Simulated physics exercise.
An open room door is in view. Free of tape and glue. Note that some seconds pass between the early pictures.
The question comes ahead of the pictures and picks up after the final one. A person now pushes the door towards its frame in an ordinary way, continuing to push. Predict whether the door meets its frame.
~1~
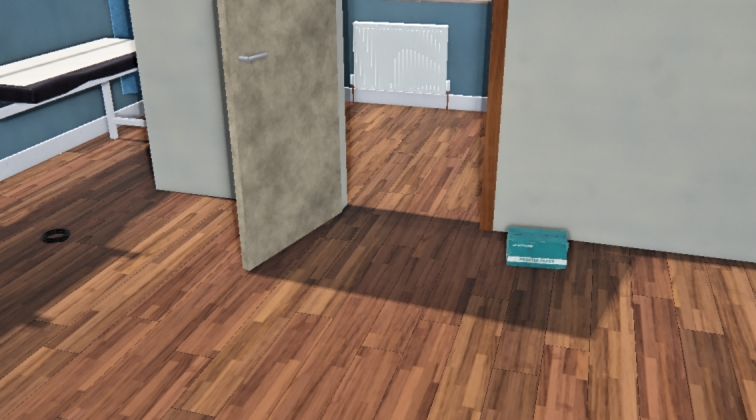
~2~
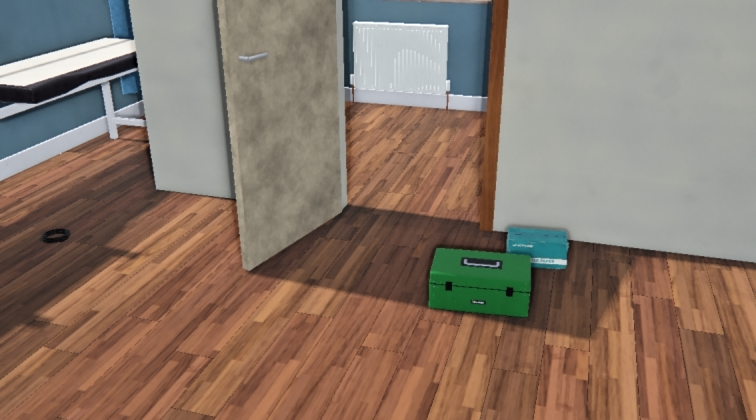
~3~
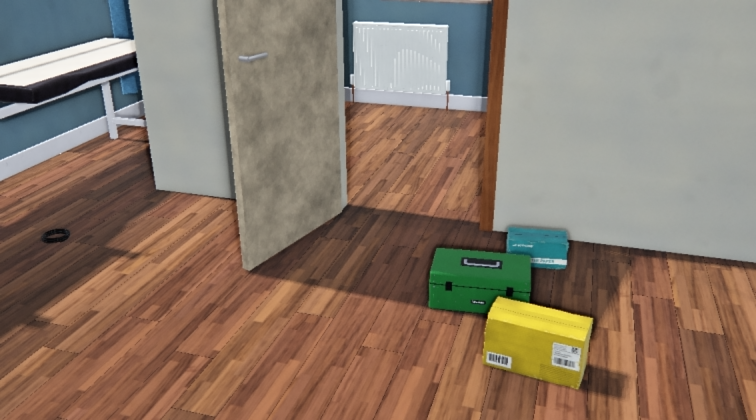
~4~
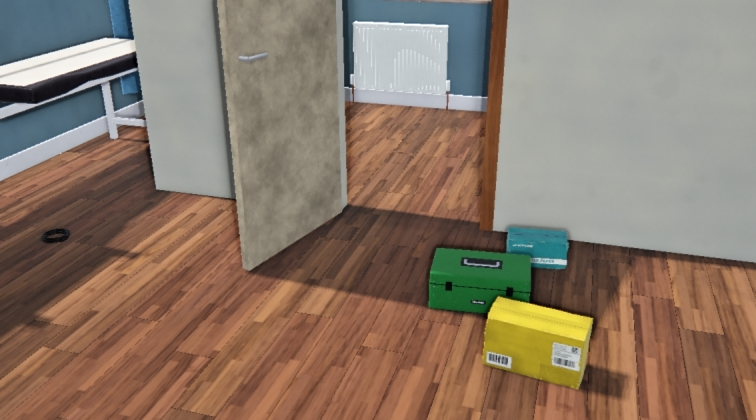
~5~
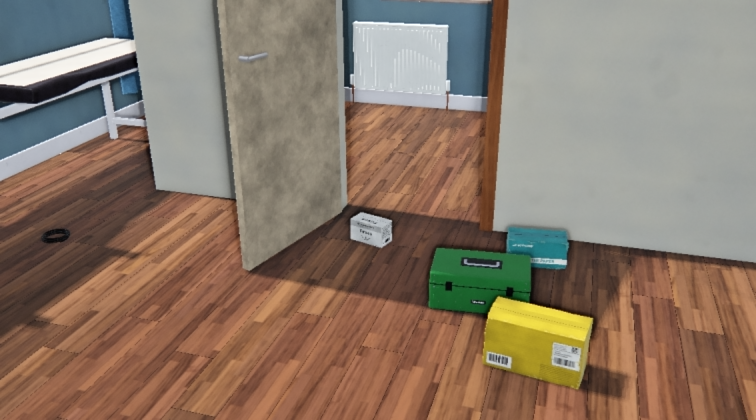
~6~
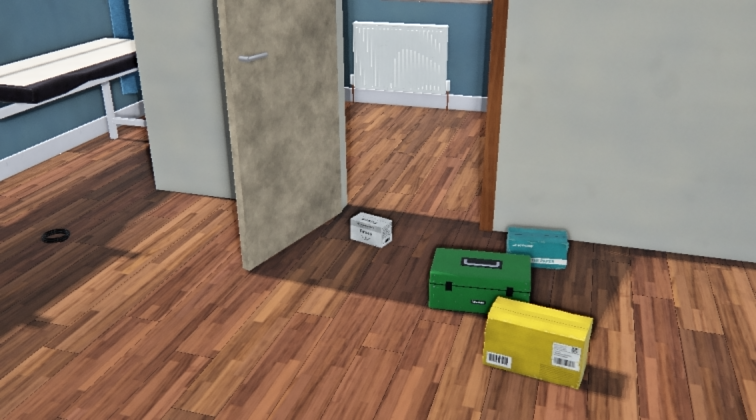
Yep, watching it, the door travels the full way over.
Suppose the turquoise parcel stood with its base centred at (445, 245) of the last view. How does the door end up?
After that it cannot finish its swing.
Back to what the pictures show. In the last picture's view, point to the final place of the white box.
Pretty much around (440, 201), I'd say.
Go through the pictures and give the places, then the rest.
The first picture shows door wide open and still.
The second picture shows door wide open and still; green toolbox (480, 282).
The third picture shows door wide open and still; turquoise parcel (537, 248); green toolbox (480, 282).
The fourth picture shows door wide open and still; yellow parcel (537, 342); turquoise parcel (537, 248).
The fifth picture shows door wide open and still; green toolbox (480, 282); yellow parcel (537, 342).
The sixth picture shows door wide open and still; white box (371, 230); turquoise parcel (537, 248).
Then, 0.80 s past the last view, door 52° open; white box displaced a little near (383, 230).
Then, 1.20 s past the last view, door 10° open; white box displaced well along near (424, 216).
Finally, door 0° open; moved from the start, white box; the other 3 still in place. Final places as the last picture's camera would see them, white box near (440, 201).
